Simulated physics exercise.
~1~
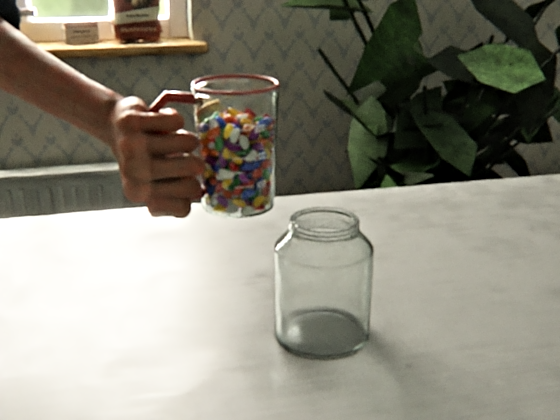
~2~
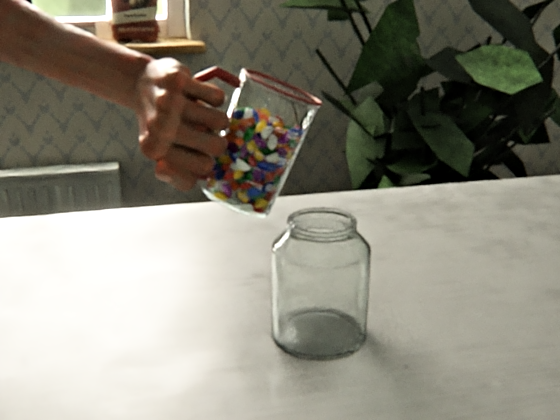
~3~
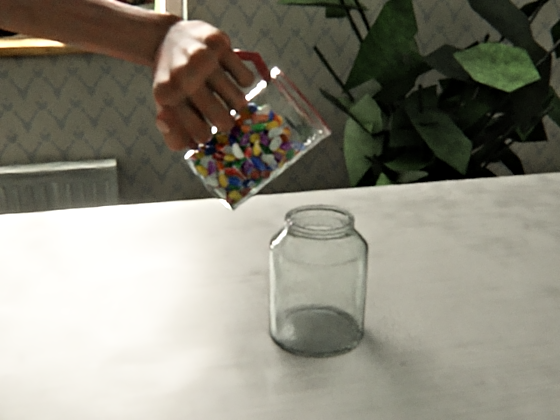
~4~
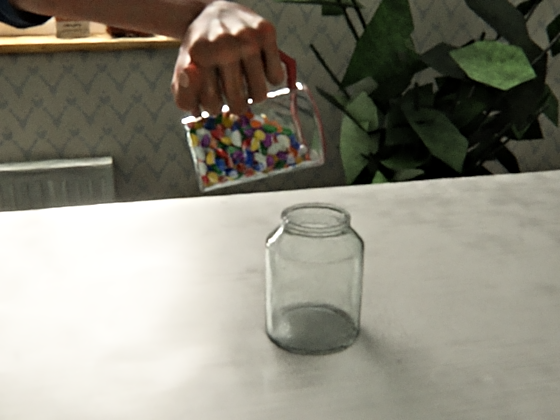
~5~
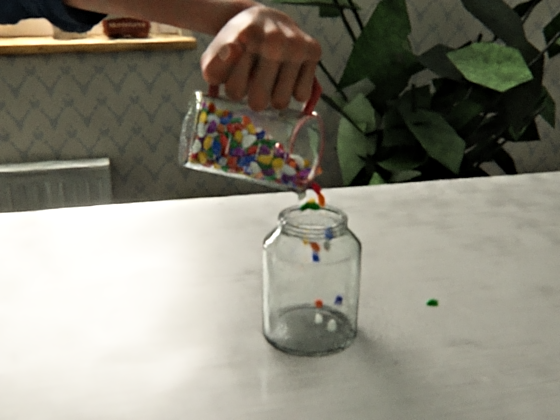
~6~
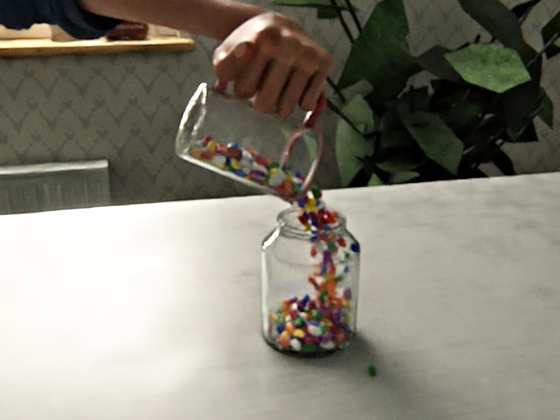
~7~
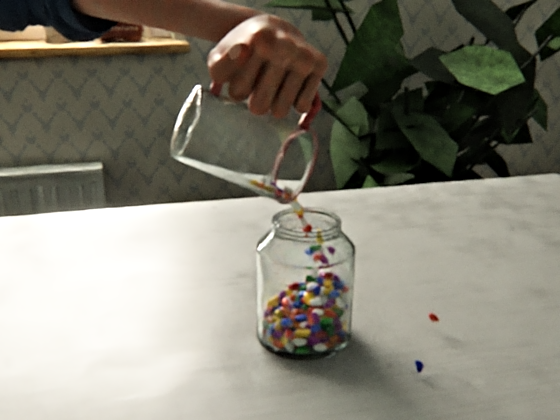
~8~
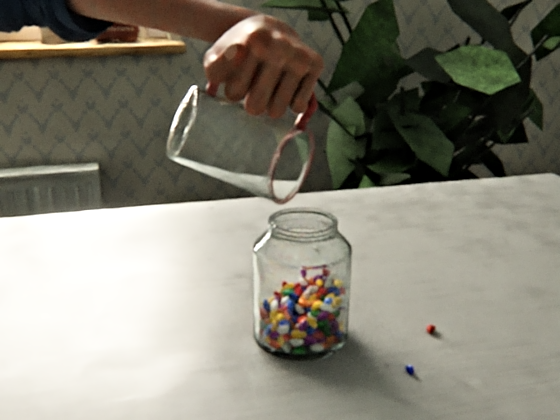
On a pale table near a leafy plant, a hand tipped a clear measuring cup of colourful jelly beans over a glass jar until they poured in, leaving the cup empty, the jar partly filled and a couple of beans on the tabletop.
